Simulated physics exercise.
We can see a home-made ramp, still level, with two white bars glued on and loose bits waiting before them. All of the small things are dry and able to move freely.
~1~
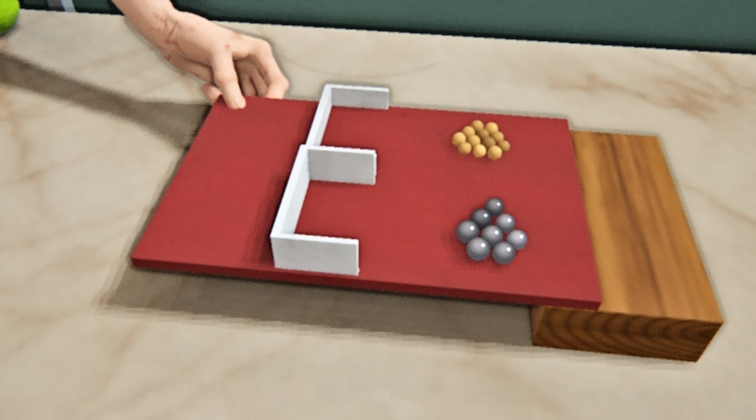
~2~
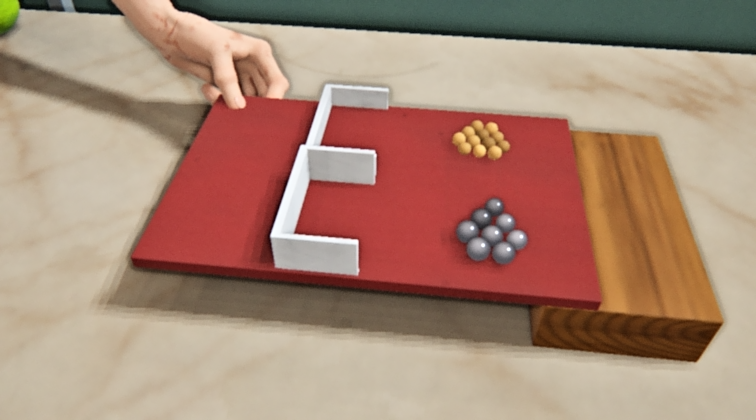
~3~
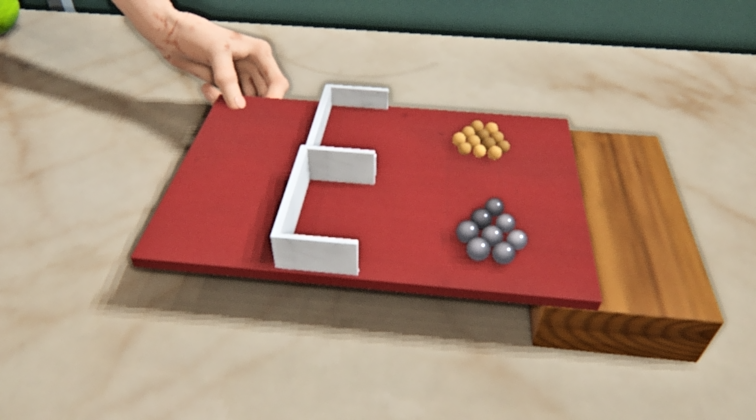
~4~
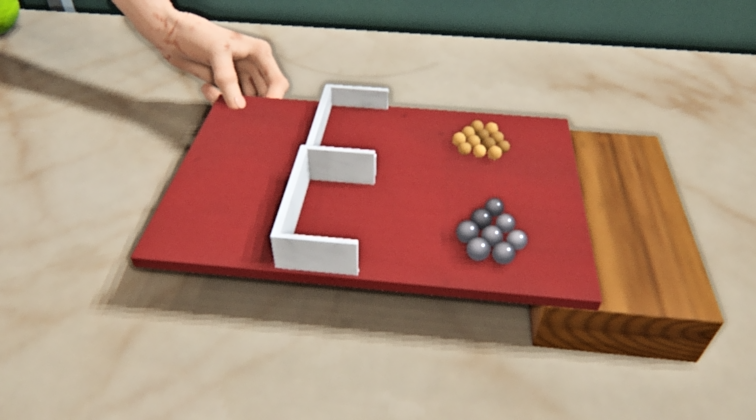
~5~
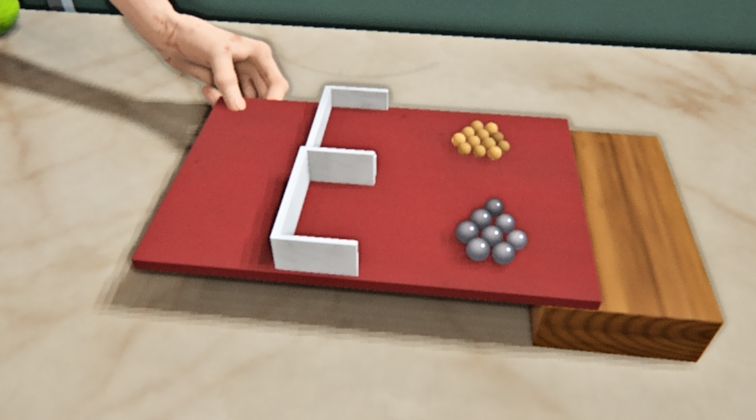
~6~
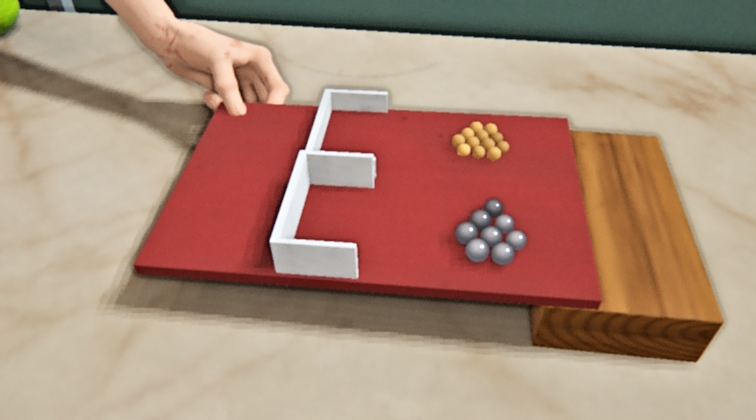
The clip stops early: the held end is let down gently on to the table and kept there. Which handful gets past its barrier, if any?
At the end, the front handful does not cross. The back handful does not cross.
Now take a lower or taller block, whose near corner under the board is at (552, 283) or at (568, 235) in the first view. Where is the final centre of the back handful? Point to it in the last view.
(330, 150), then (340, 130).
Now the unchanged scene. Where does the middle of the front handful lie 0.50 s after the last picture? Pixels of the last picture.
In the last picture's pixels, the middle is about (436, 242).
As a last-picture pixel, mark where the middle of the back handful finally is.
At the finish its centre is at about (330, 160) in the last picture.
Then, 0.22 s on from there, board sloping at 5°; front handful where it was; back handful where it was.
Then, 0.50 s on from there, board sloping at 9°; front handful on its way down; back handful on its way down.
Then, 0.80 s on from there, board resting at 10°; front handful has reached its bar; back handful has reached its bar.
In the end, board resting at 10°; front handful gathered behind its bar; back handful gathered behind its bar.
